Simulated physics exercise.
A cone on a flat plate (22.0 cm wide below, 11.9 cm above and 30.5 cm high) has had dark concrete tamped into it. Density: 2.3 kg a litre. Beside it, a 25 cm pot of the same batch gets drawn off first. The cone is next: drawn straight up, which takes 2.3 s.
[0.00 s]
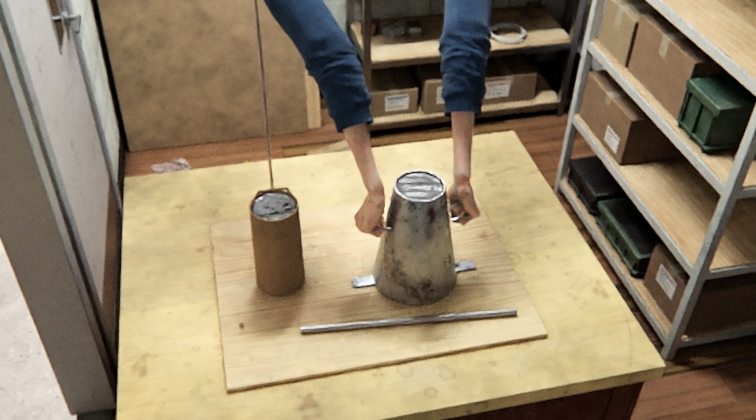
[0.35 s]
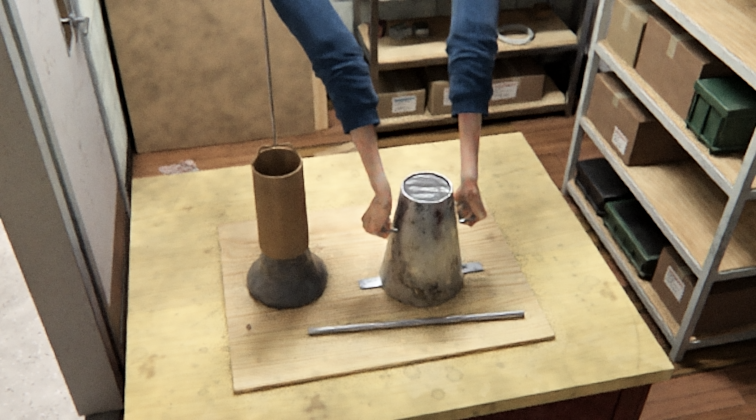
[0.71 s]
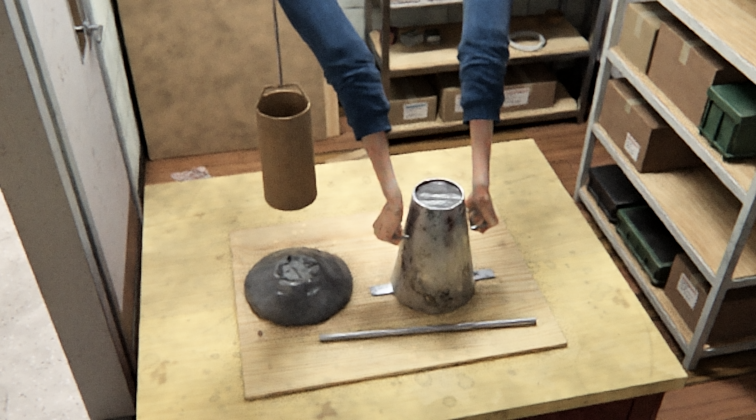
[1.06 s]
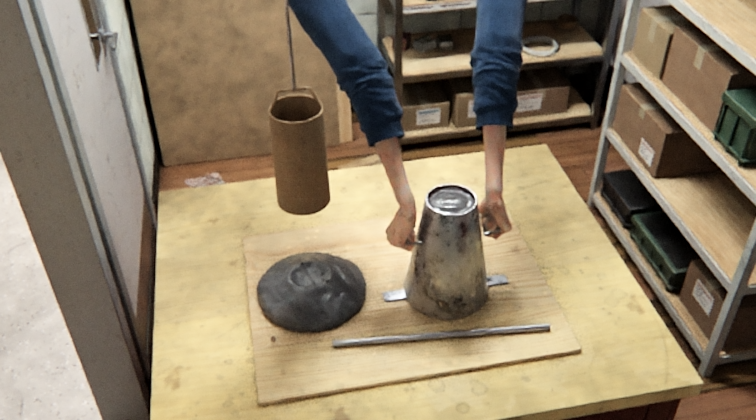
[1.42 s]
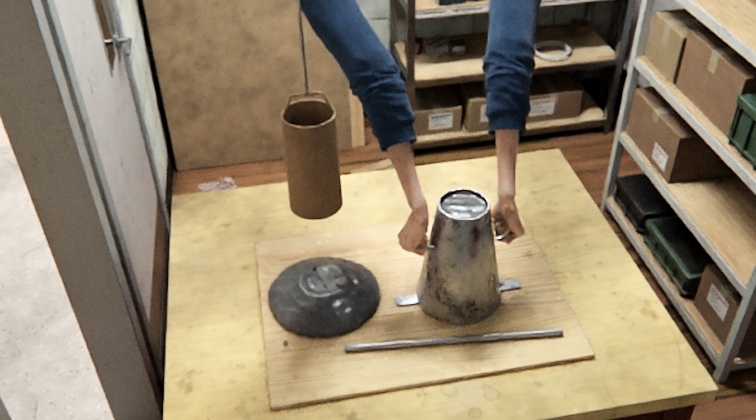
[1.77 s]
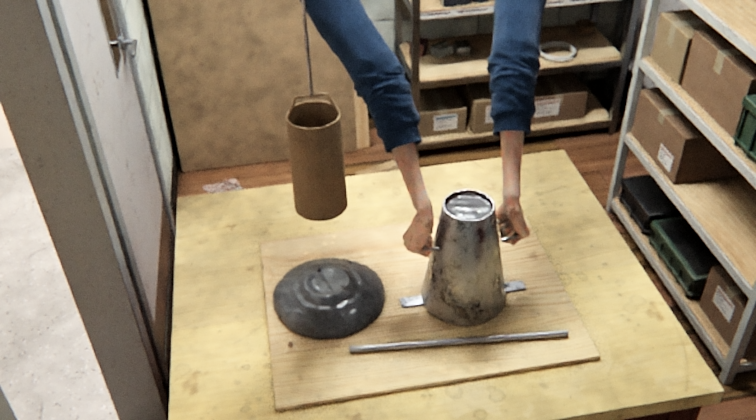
A brown cylindrical pot on a line rose from the board, and the dark concrete it left slumped into a low, wide mound, while two hands stayed on the metal cone beside it.
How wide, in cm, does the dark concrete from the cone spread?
About 45 cm.
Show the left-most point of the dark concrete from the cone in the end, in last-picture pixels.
It sits close to (380, 295) in the last picture.
After 2.3 s, the cone is up 6.2 cm; the dark concrete has come down 13 cm to 18 cm and is 32 cm wide.
After 2.9 s, the cone is up 19 cm; the dark concrete has come down 23 cm to 7.7 cm and is 43 cm wide.
After 3.5 s, the cone is up 31 cm; the dark concrete has come down 23 cm to 7.4 cm and is 44 cm wide.
After 4.2 s, the cone is clear; the dark concrete has come down 23 cm to 7.3 cm and is 45 cm wide.
After 4.8 s, at rest, the cone is clear; the dark concrete has come down 23 cm to 7.3 cm and is 45 cm wide.
